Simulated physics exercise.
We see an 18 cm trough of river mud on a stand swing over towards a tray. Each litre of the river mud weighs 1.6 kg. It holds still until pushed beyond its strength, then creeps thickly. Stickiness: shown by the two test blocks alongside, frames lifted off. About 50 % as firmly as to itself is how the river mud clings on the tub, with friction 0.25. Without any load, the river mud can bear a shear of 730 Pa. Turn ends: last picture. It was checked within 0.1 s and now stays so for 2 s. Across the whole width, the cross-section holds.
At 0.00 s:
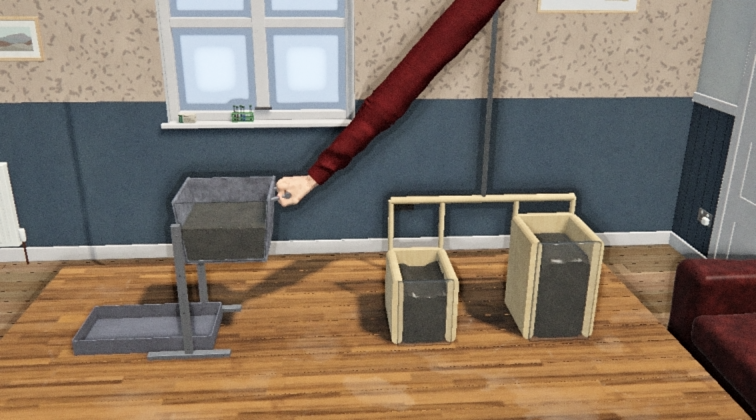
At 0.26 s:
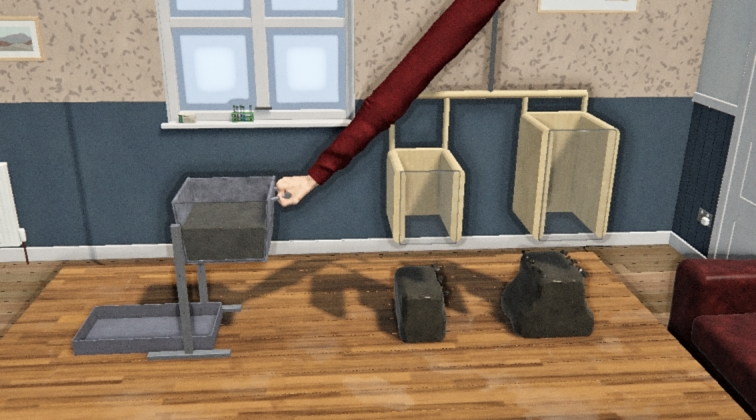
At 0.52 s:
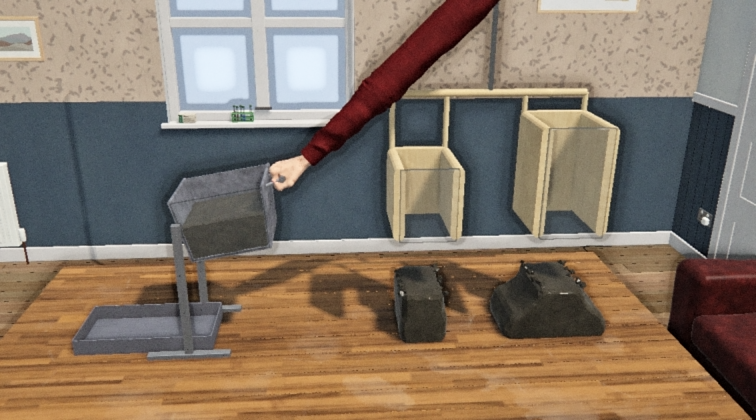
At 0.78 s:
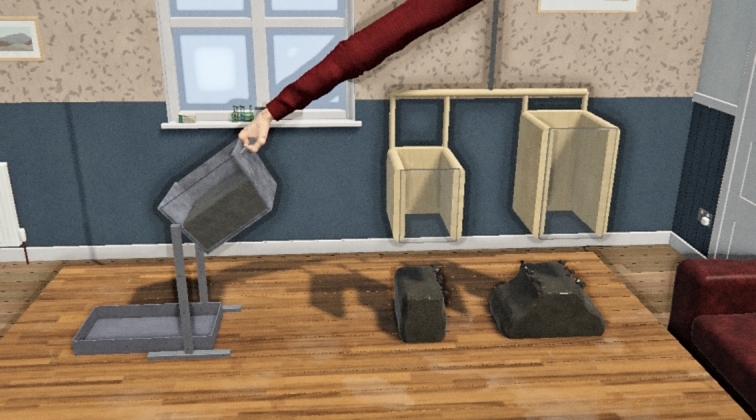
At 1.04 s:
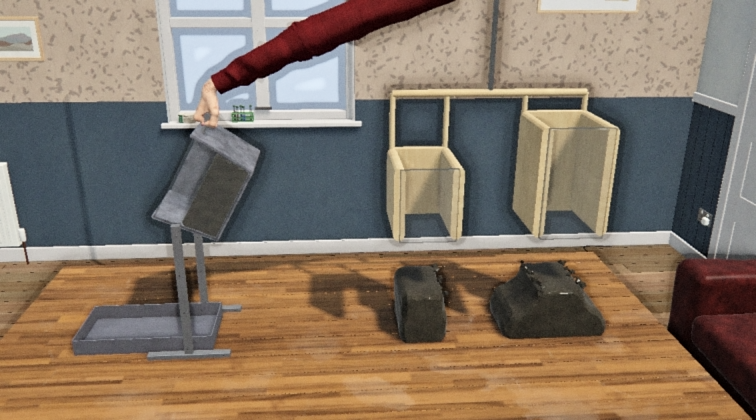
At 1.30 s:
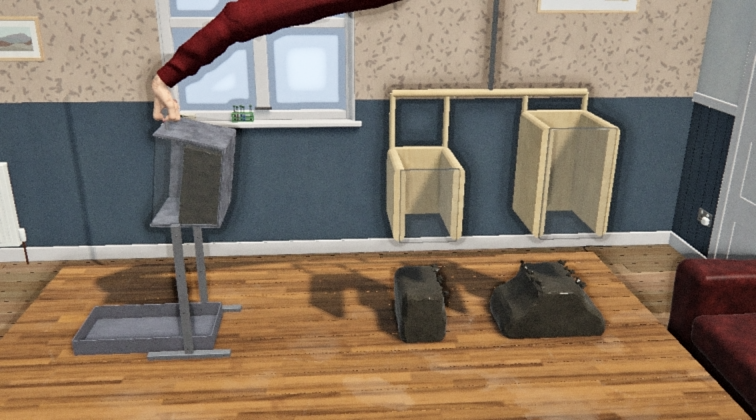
At first, a red-sleeved arm holds a level trough of dark mud beside two mud blocks in wooden casings. The casings lift away, and the blocks sag, the right one slumping lower and wider. Then the hand swings the trough up and leftward until it is nearly upright, the mud still inside.
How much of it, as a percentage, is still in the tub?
Near 100 percent is still in the tub.
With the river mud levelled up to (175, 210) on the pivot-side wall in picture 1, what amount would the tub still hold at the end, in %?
55 %.
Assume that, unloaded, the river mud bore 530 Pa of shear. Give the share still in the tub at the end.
That works out near 85 %.
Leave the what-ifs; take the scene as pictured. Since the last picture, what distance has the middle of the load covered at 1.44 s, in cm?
It has gone close to 1 cm.
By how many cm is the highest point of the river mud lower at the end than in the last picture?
About 3 cm.
After 1.44 s, the tub is at 82 degrees and holds 100 %.
After 1.61 s, the tub is at 82 degrees and holds 100 %.
After 1.78 s, the tub is at 82 degrees and holds 100 %.
After 1.95 s, the tub is at 82 degrees and holds 100 %.
After 3.30 s, the tub is at 82 degrees and holds 100 %.
